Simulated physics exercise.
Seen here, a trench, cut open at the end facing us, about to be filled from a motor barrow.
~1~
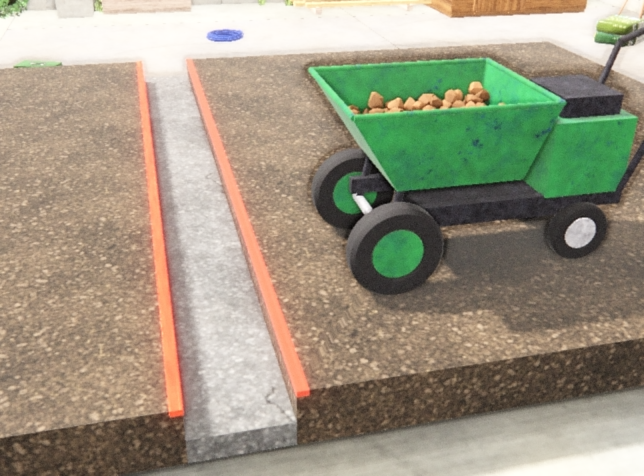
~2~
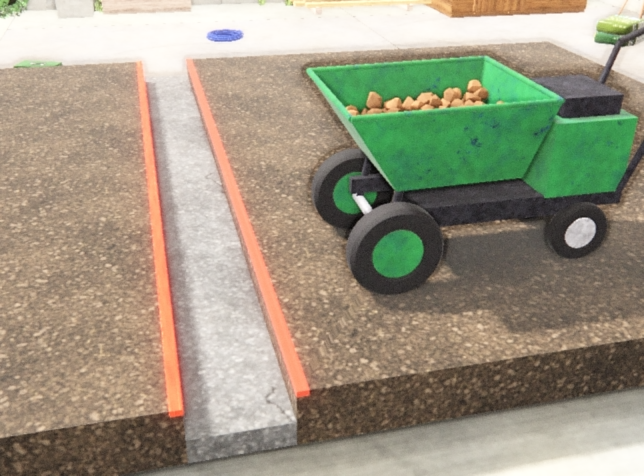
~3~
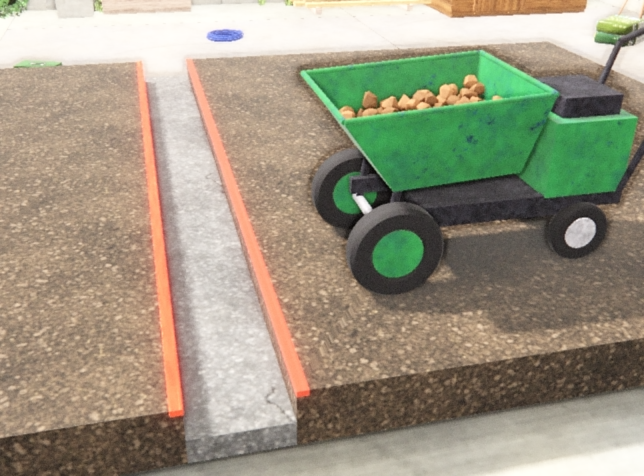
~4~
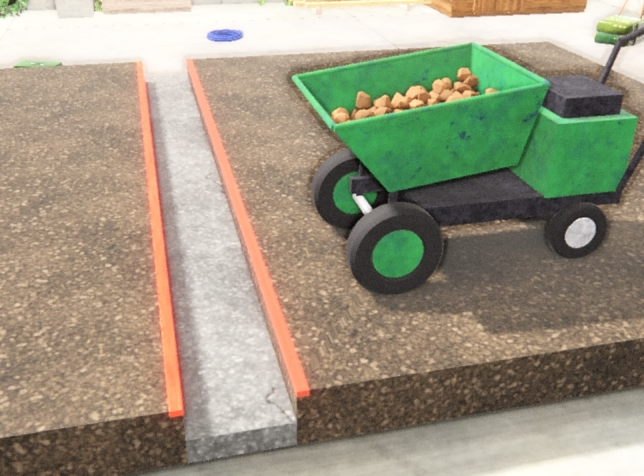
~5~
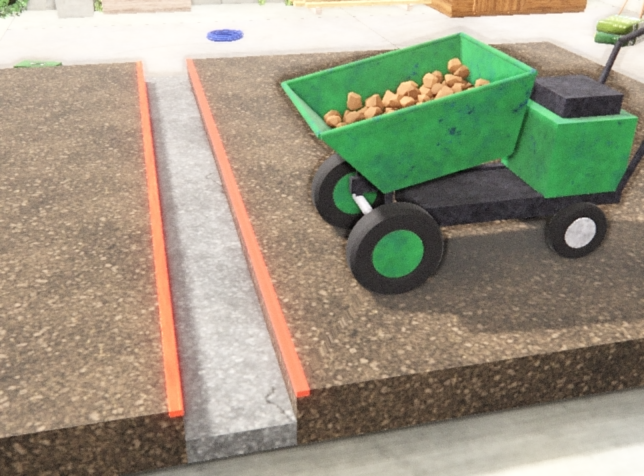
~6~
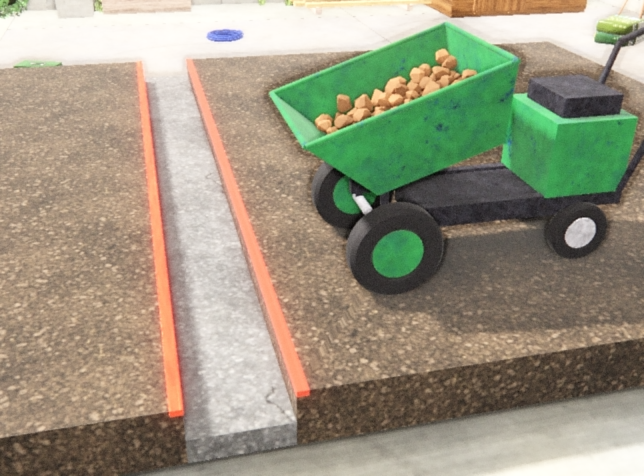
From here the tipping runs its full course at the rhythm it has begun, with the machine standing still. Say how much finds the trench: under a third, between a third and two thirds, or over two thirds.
It catches over two thirds.
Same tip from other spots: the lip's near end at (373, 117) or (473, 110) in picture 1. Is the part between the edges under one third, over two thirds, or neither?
In turn: Over two thirds; less than a third.
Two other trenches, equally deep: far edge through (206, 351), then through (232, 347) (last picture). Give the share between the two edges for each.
Roughly 60 per cent, and 20 per cent.
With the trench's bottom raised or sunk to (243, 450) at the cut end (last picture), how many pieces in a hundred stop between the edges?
Near 100 %.
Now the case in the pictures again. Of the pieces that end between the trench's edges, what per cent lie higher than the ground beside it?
Close to 15 per cent.
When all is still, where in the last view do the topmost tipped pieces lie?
Around (207, 268).
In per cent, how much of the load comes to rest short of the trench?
Some 0 per cent.
Shortly afterwards, skip tipped steeply; the whole lot in the skip.
Next, skip tipped right over; the bulk in the skip; near a quarter in or heaped over the trench; only a few falling.
Some moments later, skip tipped right over; near a quarter in the skip; the bulk in or heaped over the trench; a little beyond it.
In the end, skip tipped right over; a little in the skip; the bulk in or heaped over the trench; a little beyond it.
